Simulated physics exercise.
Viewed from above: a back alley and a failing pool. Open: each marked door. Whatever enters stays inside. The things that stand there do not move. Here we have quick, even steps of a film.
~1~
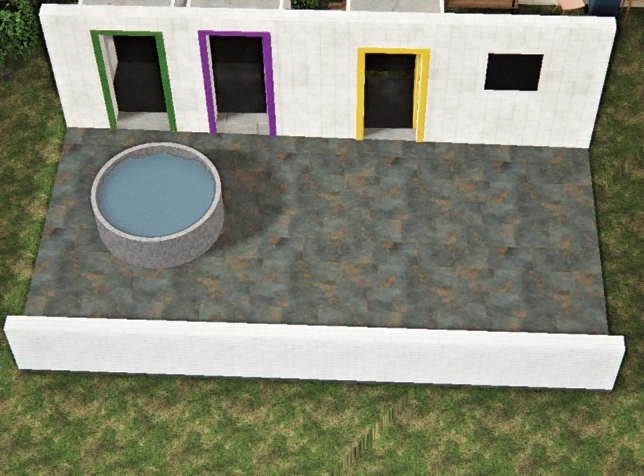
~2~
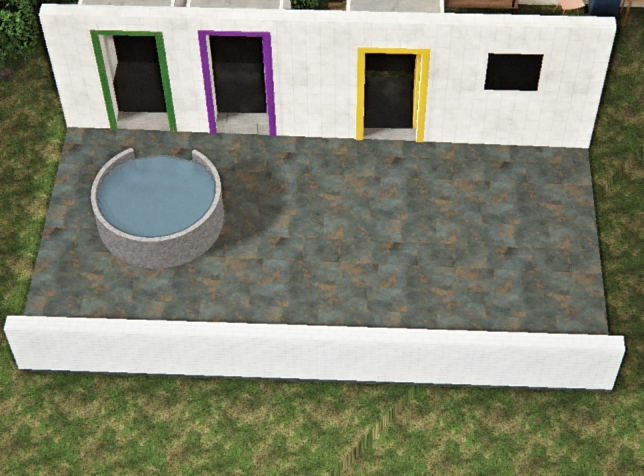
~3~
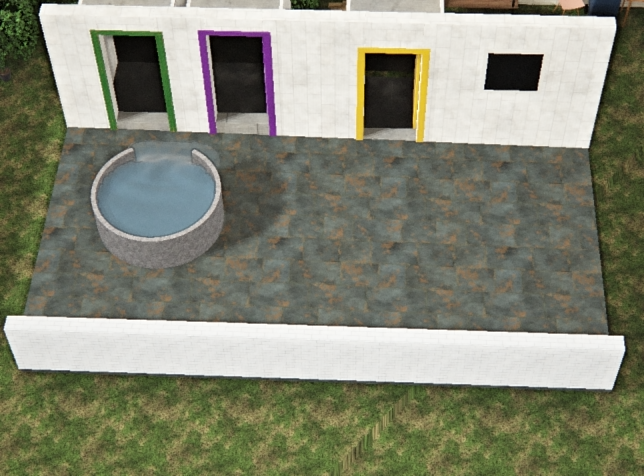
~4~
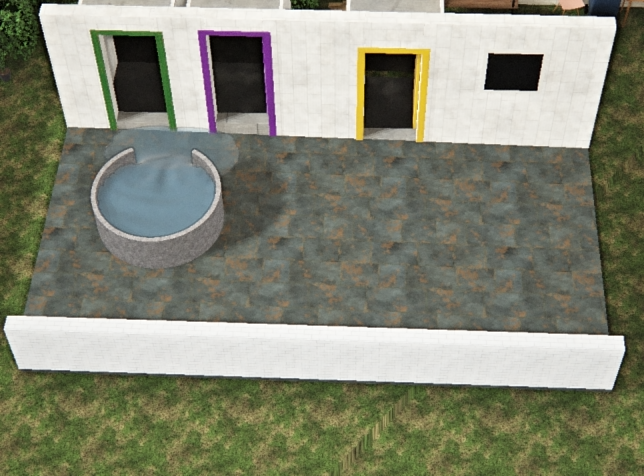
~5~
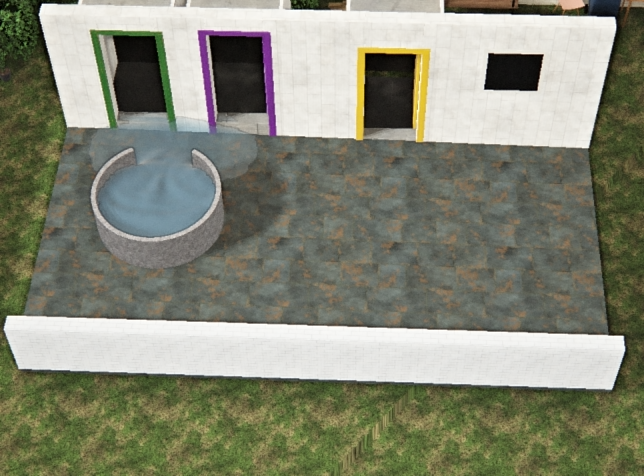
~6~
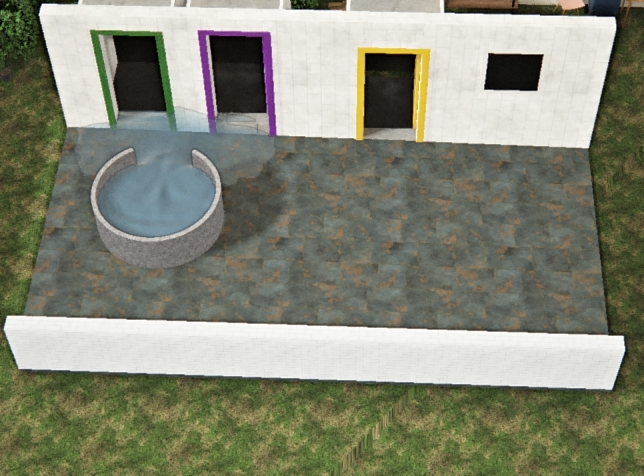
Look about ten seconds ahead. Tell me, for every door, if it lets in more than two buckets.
Here it is: The green door lets more than two through; the yellow door keeps it to two or fewer; the purple door keeps it to two or fewer.
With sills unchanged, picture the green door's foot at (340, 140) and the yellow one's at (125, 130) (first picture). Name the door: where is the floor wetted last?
Dead last is the door marked green.
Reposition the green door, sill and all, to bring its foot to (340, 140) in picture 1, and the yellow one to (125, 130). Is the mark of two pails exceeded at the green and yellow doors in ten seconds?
Green door: Under the limit; yellow door: Over the limit.
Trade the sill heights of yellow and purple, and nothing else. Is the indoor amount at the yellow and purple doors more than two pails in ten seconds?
Results - yellow door fails to reach it, purple door surpasses it.
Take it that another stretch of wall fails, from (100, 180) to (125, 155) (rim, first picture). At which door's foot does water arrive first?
My pick: The door marked green.
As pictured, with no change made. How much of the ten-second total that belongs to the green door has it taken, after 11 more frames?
By then roughly 80 percent of the ten-second total is in.
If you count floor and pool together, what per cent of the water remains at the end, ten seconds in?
I reckon around 34 in a hundred.
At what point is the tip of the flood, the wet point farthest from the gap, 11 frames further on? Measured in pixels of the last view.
Close to (464, 143), I think.
A moment on, water covers 10 % of the floor; the green door over two buckets in, the yellow door not reached, the purple door under two buckets in.
Next, water covers 25 % of the floor; the green door far over two buckets in, the yellow door wet at the sill, nothing in, the purple door under two buckets in.
Then, water covers 50 % of the floor; the green door far over two buckets in, the yellow door wet at the sill, nothing in, the purple door under two buckets in.
Later, water covers 60 % of the floor; the green door far over two buckets in, the yellow door under two buckets in, the purple door under two buckets in.
In the end, water covers 45 % of the floor; the green door far over two buckets in, the yellow door under two buckets in, the purple door under two buckets in.
